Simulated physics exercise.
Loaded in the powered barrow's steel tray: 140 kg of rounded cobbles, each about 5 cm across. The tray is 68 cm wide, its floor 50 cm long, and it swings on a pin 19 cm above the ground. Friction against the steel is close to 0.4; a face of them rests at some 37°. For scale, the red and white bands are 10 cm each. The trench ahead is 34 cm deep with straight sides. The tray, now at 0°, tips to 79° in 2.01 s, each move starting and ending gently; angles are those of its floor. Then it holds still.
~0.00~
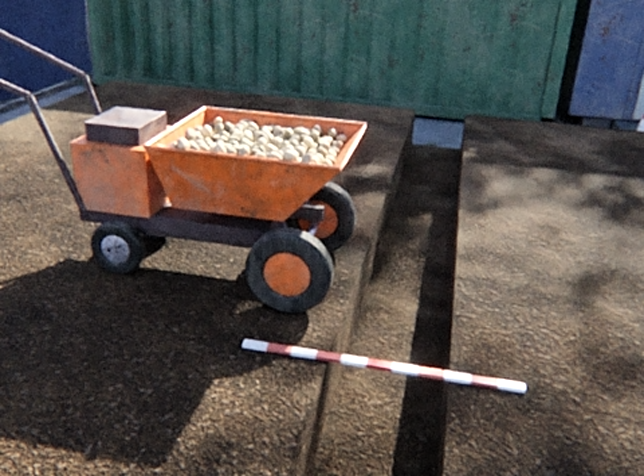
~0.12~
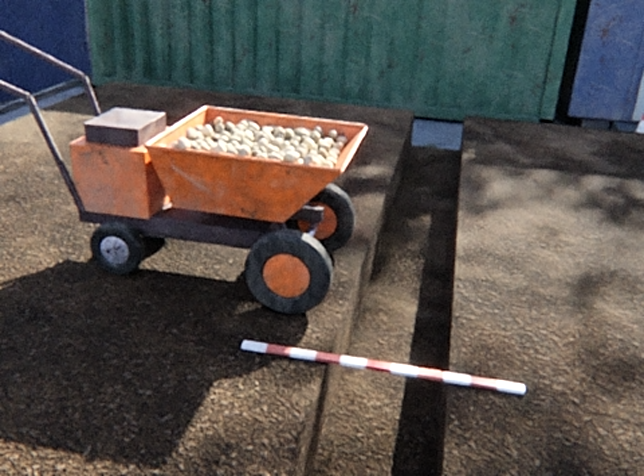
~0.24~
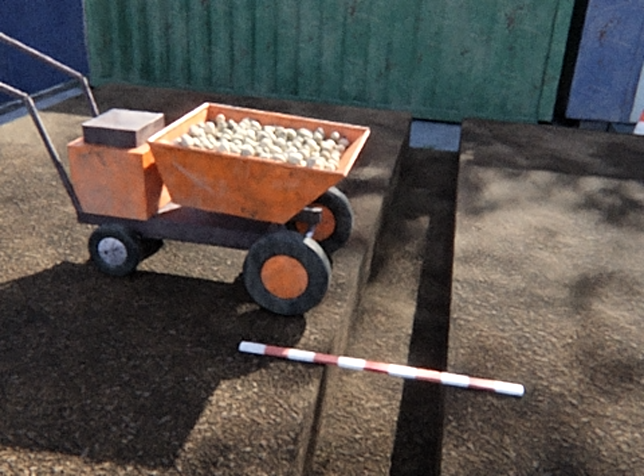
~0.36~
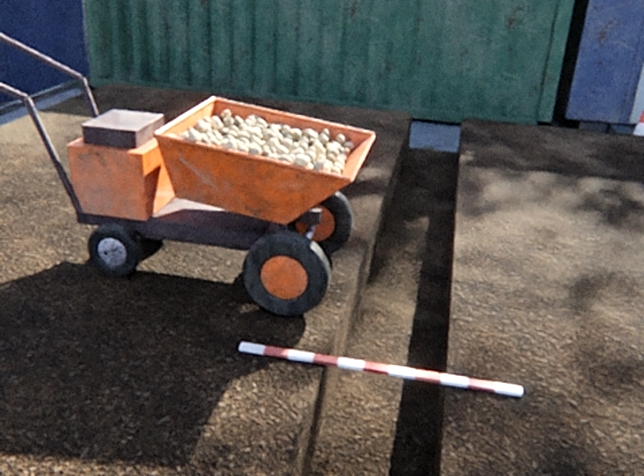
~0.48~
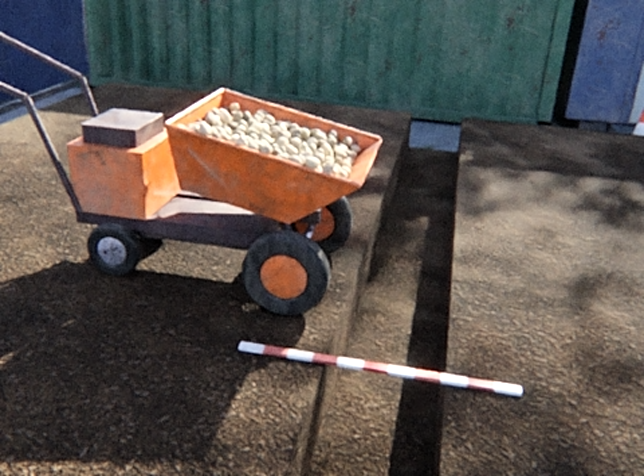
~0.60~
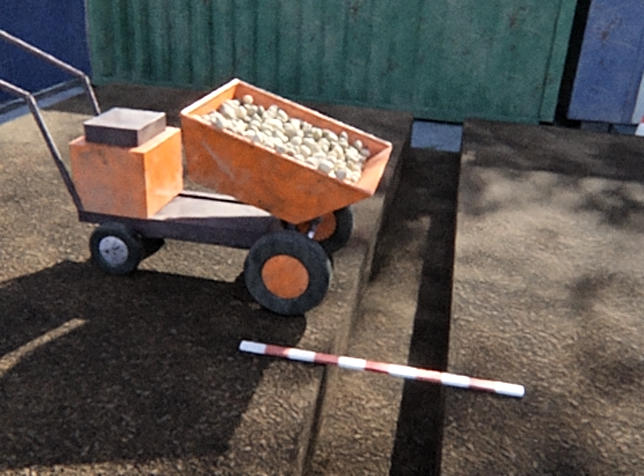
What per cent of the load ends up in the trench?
Some 65 per cent of it.
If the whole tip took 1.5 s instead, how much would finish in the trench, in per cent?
It would be near 65 per cent.
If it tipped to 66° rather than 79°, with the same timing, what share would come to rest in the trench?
In that case some 70 per cent.
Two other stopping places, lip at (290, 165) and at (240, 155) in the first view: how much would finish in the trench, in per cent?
About 100 and 80 per cent.
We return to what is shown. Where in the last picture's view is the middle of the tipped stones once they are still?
Their middle is at about (431, 342).
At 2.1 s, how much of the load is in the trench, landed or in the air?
About 50 per cent by then.
After 1.5 s the floor is at 67°; 92 % in the tray, 7 % in the trench, 1 % past the trench; the foremost stones are at (458, 288).
After 2.1 s the floor is at 79°; 18 % in the tray, 48 % in the trench, 34 % past the trench; the foremost stones are at (600, 330).
After 2.5 s the floor is at 79°; 1 % in the tray, 63 % in the trench, 35 % past the trench; the foremost stones are at (633, 343).
After 4.4 s the floor is at 79°; 0 % in the tray, 65 % in the trench, 35 % past the trench; the foremost stones are at (634, 344).
